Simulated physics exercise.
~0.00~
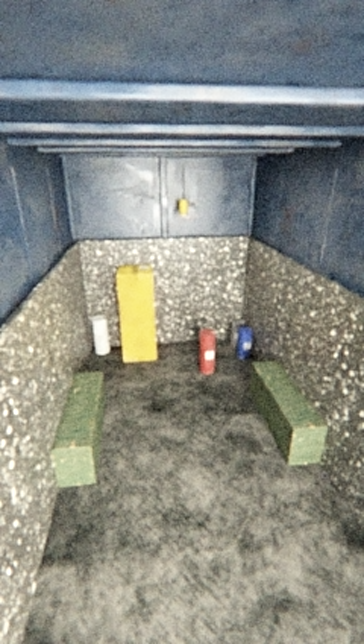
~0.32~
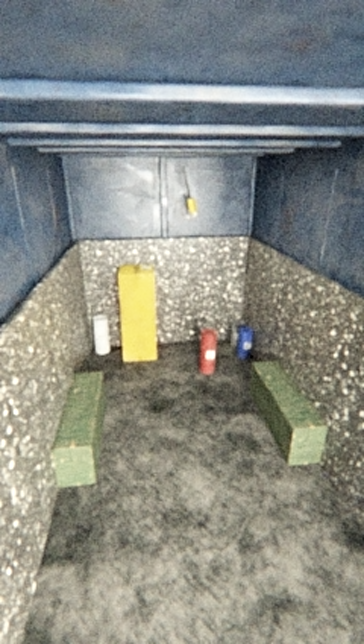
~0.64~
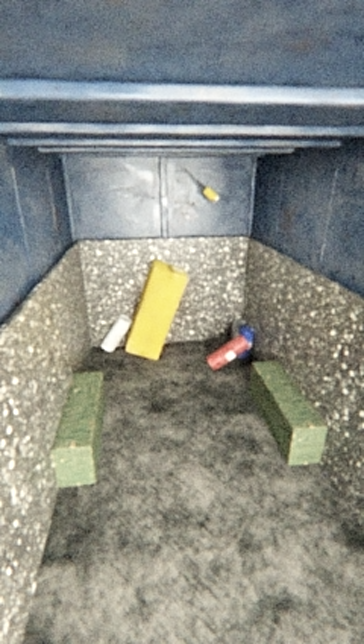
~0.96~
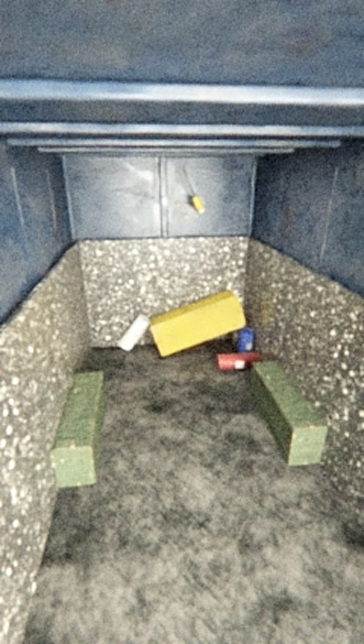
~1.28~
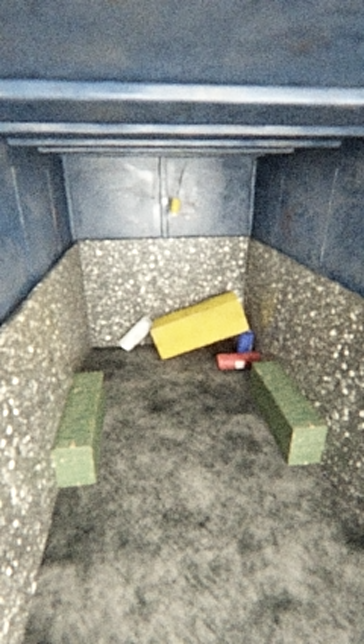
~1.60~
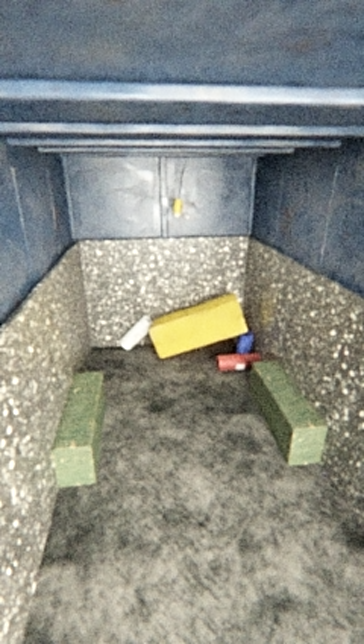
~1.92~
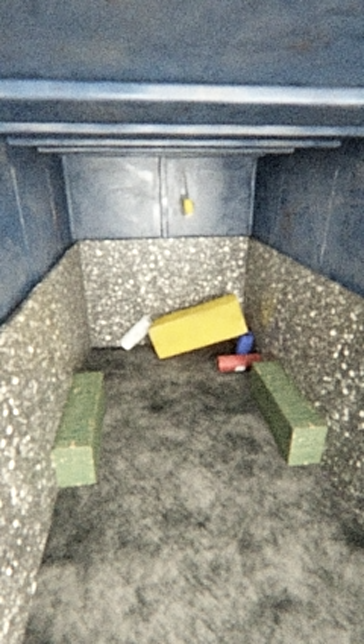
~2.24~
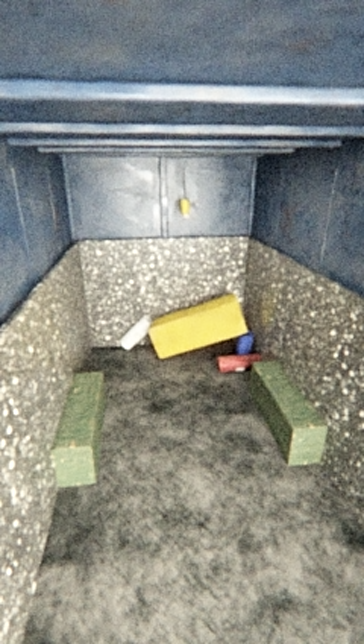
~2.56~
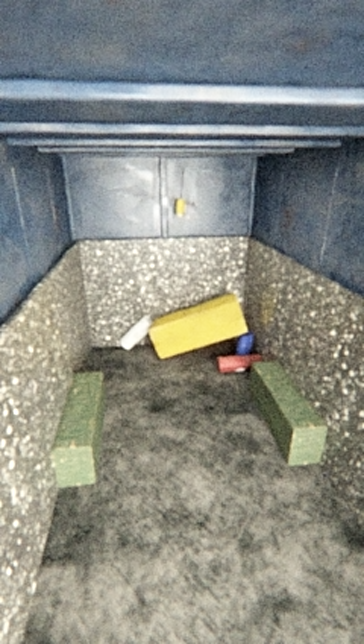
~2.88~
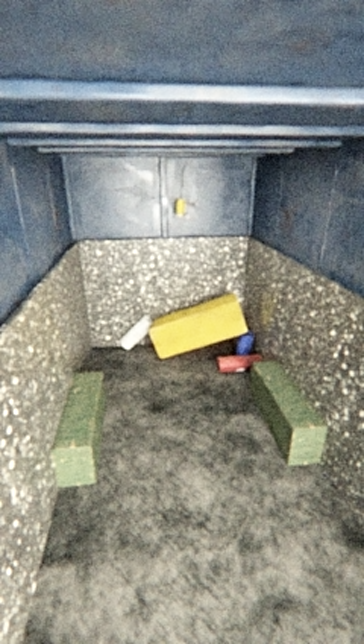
A yellow box topples right as white and red canisters tip, and all stay down.
